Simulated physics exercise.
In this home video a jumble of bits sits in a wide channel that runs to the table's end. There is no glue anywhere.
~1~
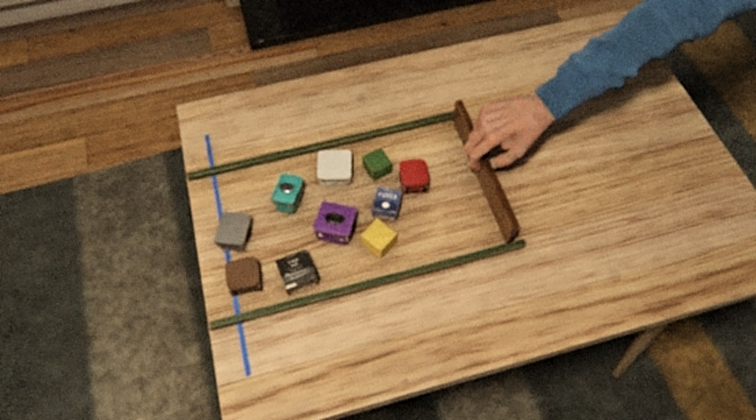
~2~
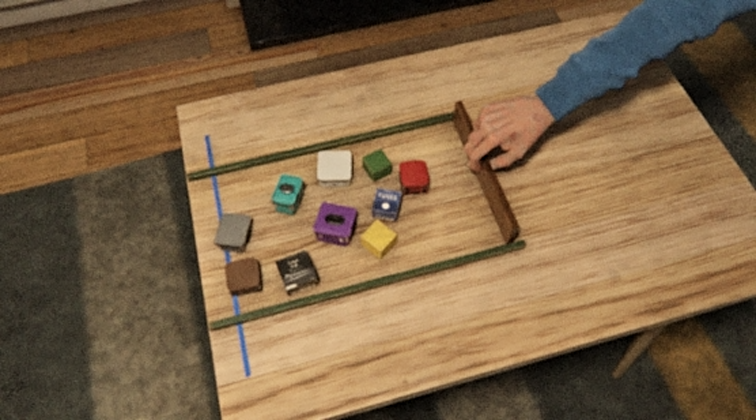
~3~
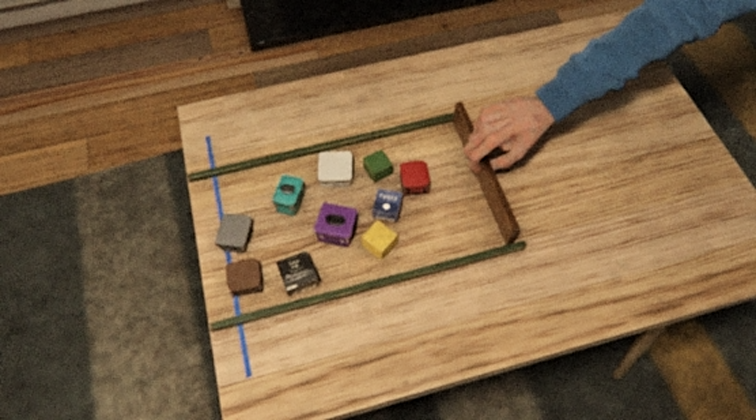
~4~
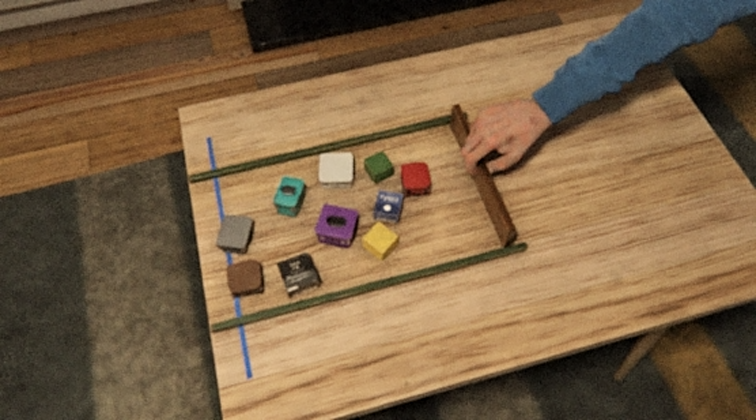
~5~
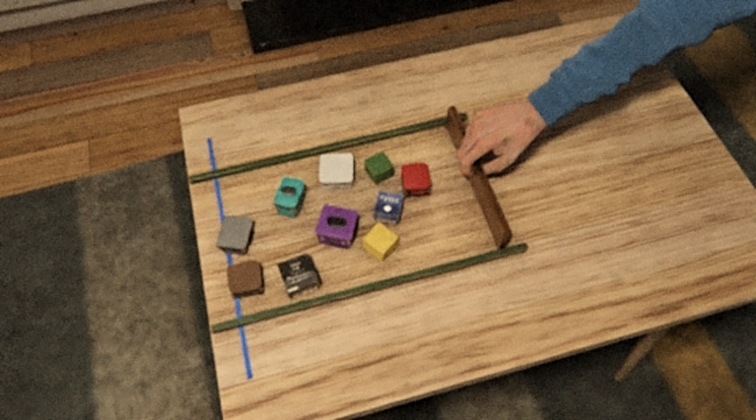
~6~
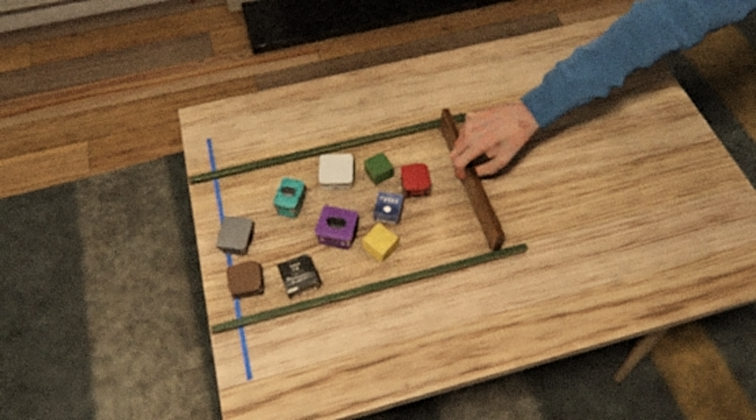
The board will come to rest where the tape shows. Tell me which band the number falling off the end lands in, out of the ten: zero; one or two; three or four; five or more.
It lands in the five or more band.
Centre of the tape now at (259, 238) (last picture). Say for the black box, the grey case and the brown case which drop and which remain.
Black box stays put, grey case goes off, brown case goes off.
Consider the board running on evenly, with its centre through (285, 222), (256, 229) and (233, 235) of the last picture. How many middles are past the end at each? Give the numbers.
Going through the three positions, you'd get 0, 2 and 6.
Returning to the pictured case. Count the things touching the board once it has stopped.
Looks like 4 of them, all told.
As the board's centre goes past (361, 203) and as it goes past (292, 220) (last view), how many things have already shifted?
Up to then 7, and up to the other point 10.
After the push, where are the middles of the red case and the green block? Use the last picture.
Middles: Around (209, 231) and around (207, 206).
Early on, none off yet; grey case at rest near (236, 236); brown case at rest near (245, 281); black box at rest near (299, 276).
A while later, none off yet; grey case at rest near (236, 236); brown case at rest near (245, 281); black box at rest near (298, 279).
Further along, none off yet; grey case travelled about its own width near (196, 252); brown case travelled about its own width near (203, 290); black box travelled well along near (242, 296).
Finally, the number that fall off is five or more; lost, white case, purple case, turquoise case, black box, brown case and grey case.
